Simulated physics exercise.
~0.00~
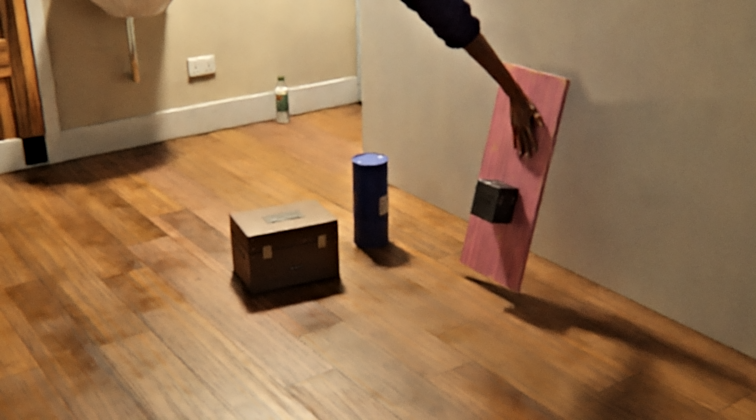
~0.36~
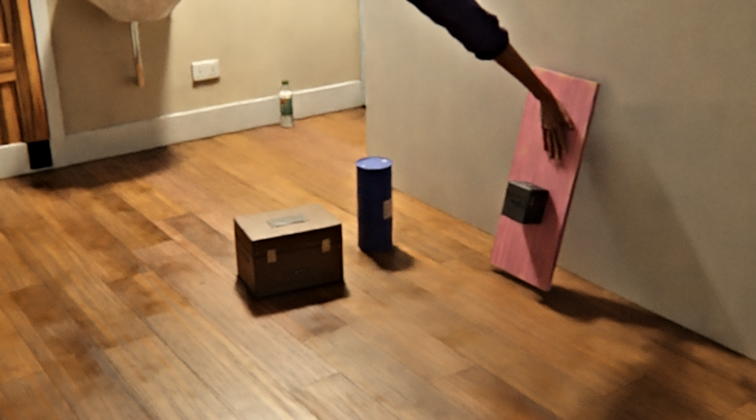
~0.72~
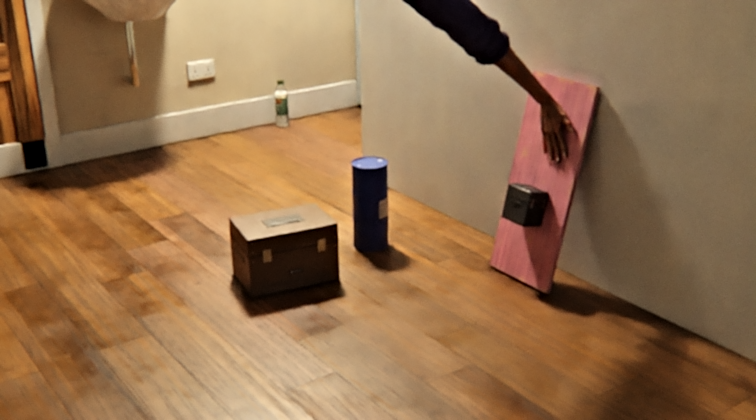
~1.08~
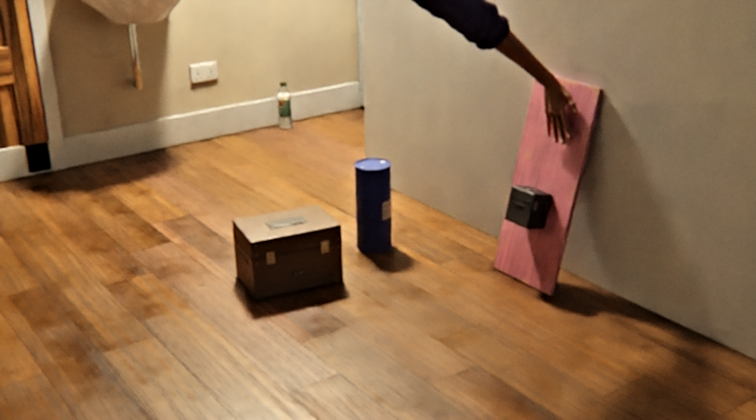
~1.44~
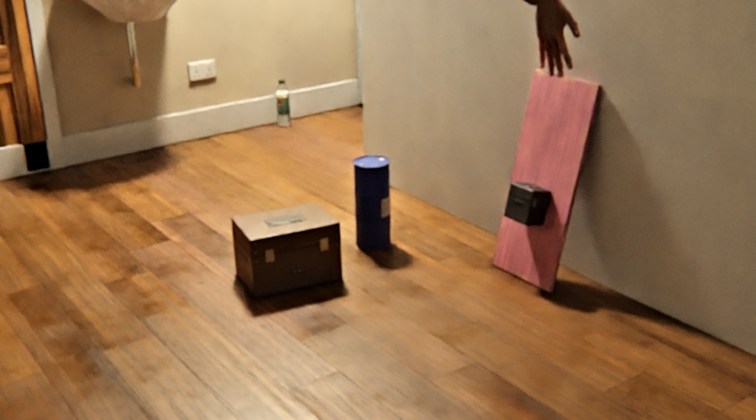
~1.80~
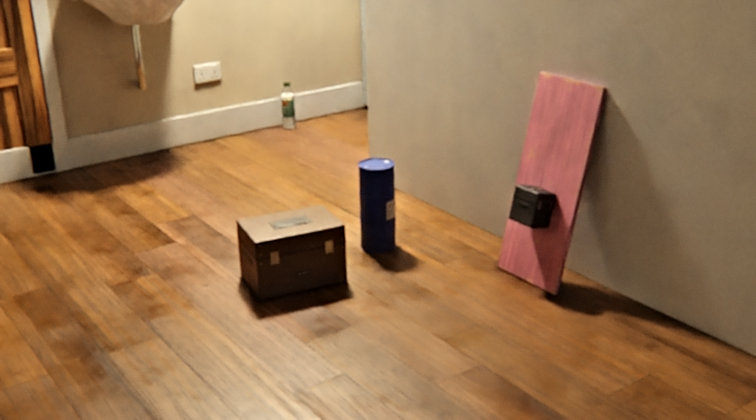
A hand leans a pink board against the wall, lets go, and it stays up.
